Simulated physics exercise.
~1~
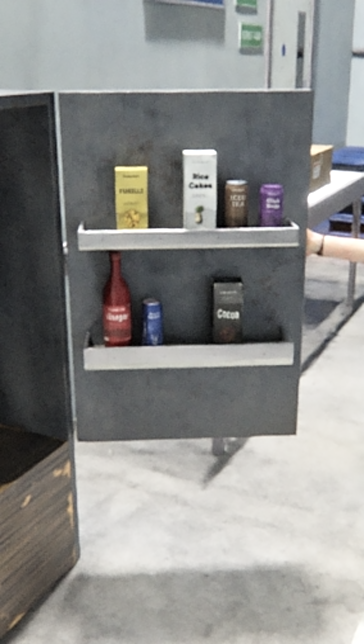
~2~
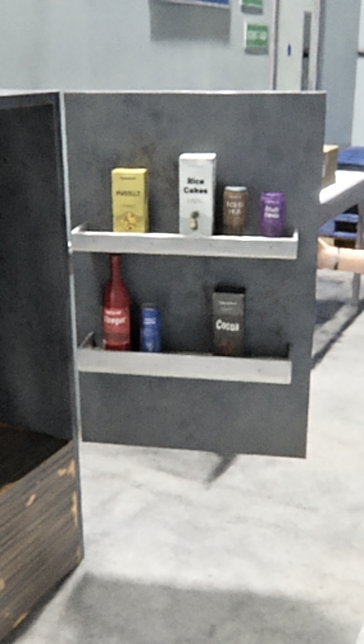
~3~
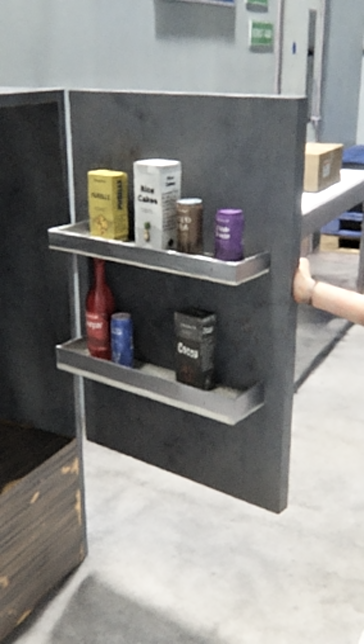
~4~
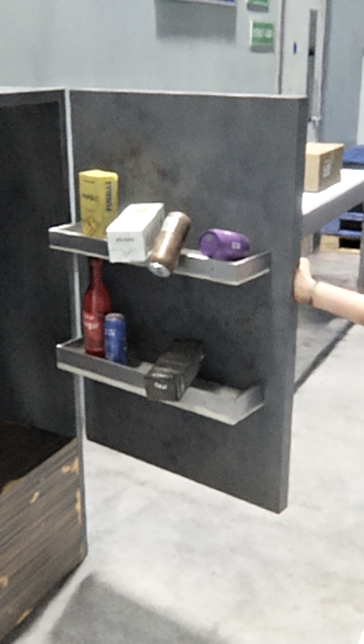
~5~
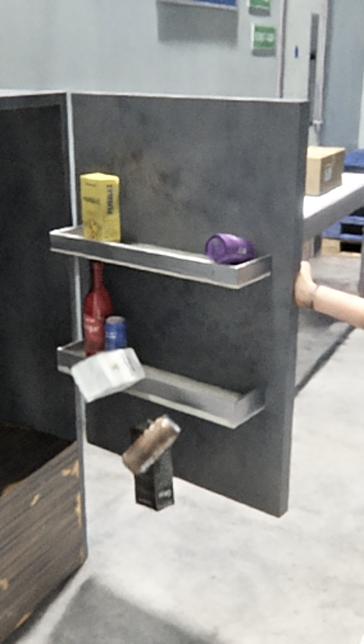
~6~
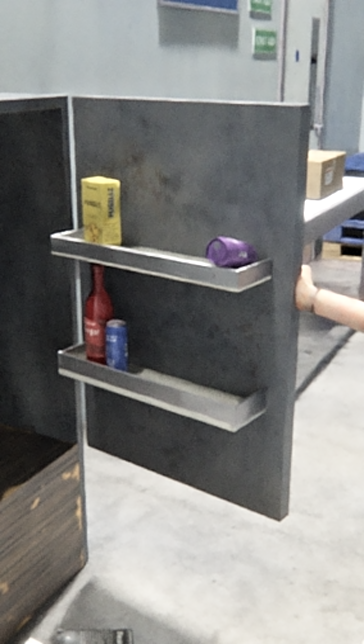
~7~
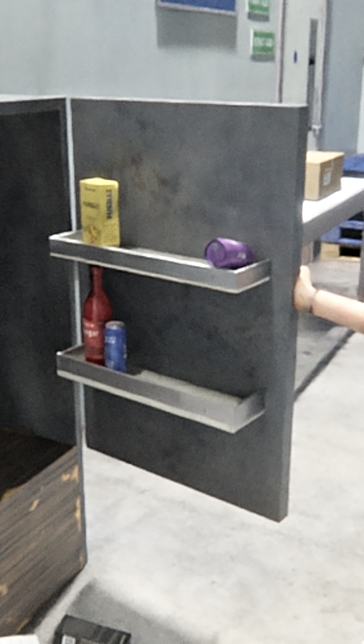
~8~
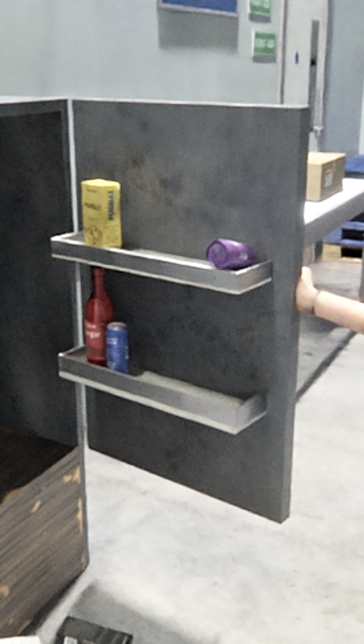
A dark door with two loaded racks swung left until a hand stopped it, toppling several items; the white carton, black carton and brown can dropped out, leaving the purple can on its side and the yellow carton, red bottle and blue can upright.
